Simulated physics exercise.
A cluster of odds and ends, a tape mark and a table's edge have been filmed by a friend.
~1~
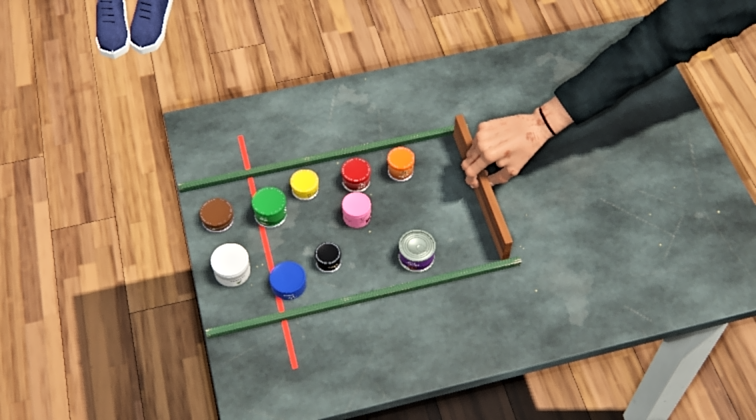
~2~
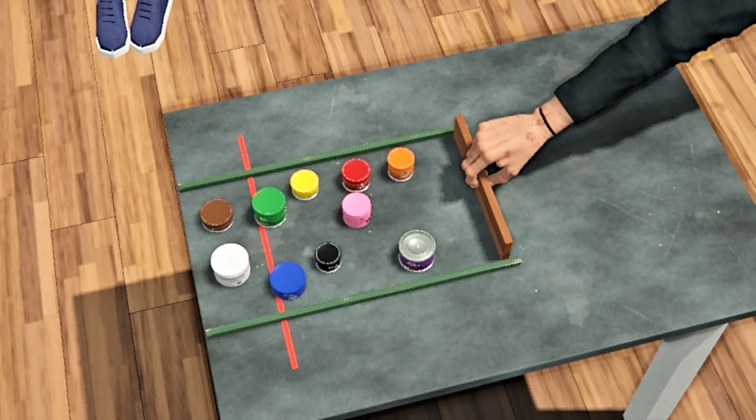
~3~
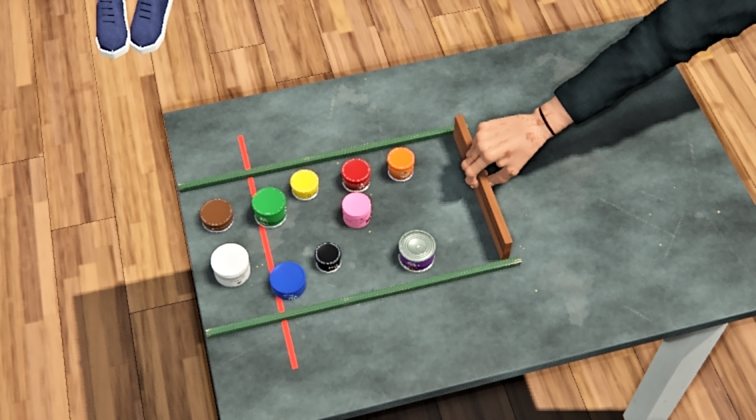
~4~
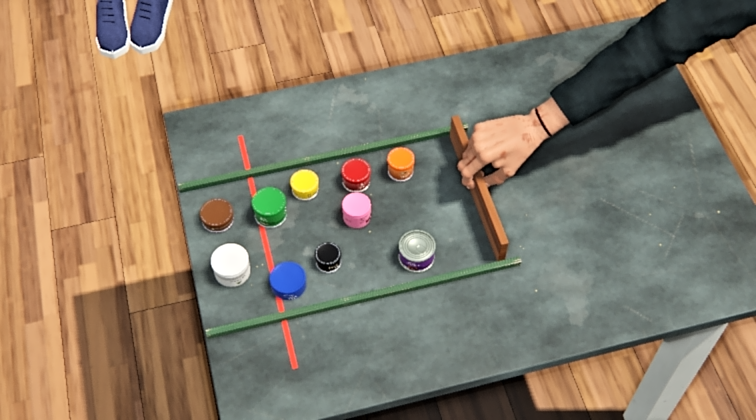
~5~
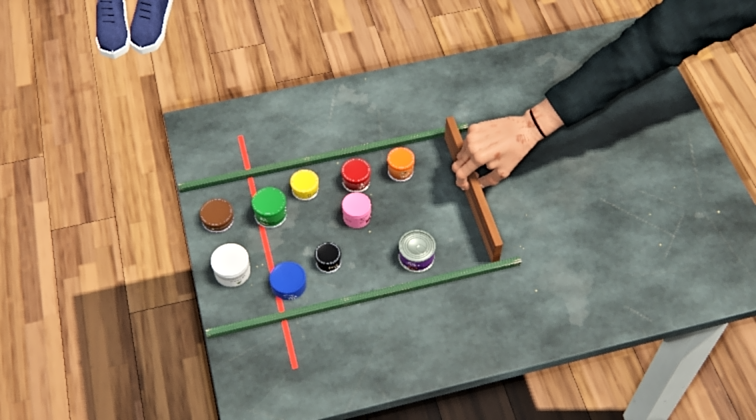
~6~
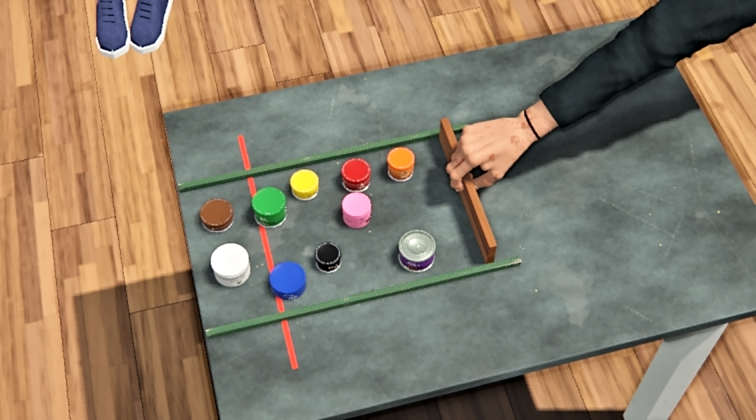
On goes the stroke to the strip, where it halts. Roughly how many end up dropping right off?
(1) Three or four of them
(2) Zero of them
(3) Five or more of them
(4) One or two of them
Option 2: Zero of them.
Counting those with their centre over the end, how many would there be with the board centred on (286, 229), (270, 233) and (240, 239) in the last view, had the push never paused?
Respectively 0, 0 and 3.
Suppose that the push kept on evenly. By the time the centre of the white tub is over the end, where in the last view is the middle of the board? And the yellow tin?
Middle: Roughly (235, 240); roughly (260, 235).
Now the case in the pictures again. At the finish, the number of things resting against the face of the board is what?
4.
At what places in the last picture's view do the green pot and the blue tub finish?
Green pot at (223, 227), blue tub at (224, 302).
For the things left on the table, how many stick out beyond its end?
Count of overhanging things: 2.
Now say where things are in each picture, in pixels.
Brown tin (217, 216); white tub (231, 265); green pot (270, 208); board (481, 186); tape (266, 243), in the first frame.
White tub (231, 266); purple tin (417, 251), in the second frame.
Green pot (270, 208); board (481, 186), in the third frame.
Brown tin (217, 216); pink tub (357, 211), in the fourth frame.
White tub (231, 266); orange tin (401, 165), in the fifth frame.
Brown tin (217, 216); white tub (231, 266); green pot (270, 208); board (466, 189); tape (266, 243), in the sixth frame.
Soon after, none off yet; brown tin at rest near (217, 216); white tub at rest near (231, 266); green pot at rest near (270, 208).
At rest, the number that fall off is zero.
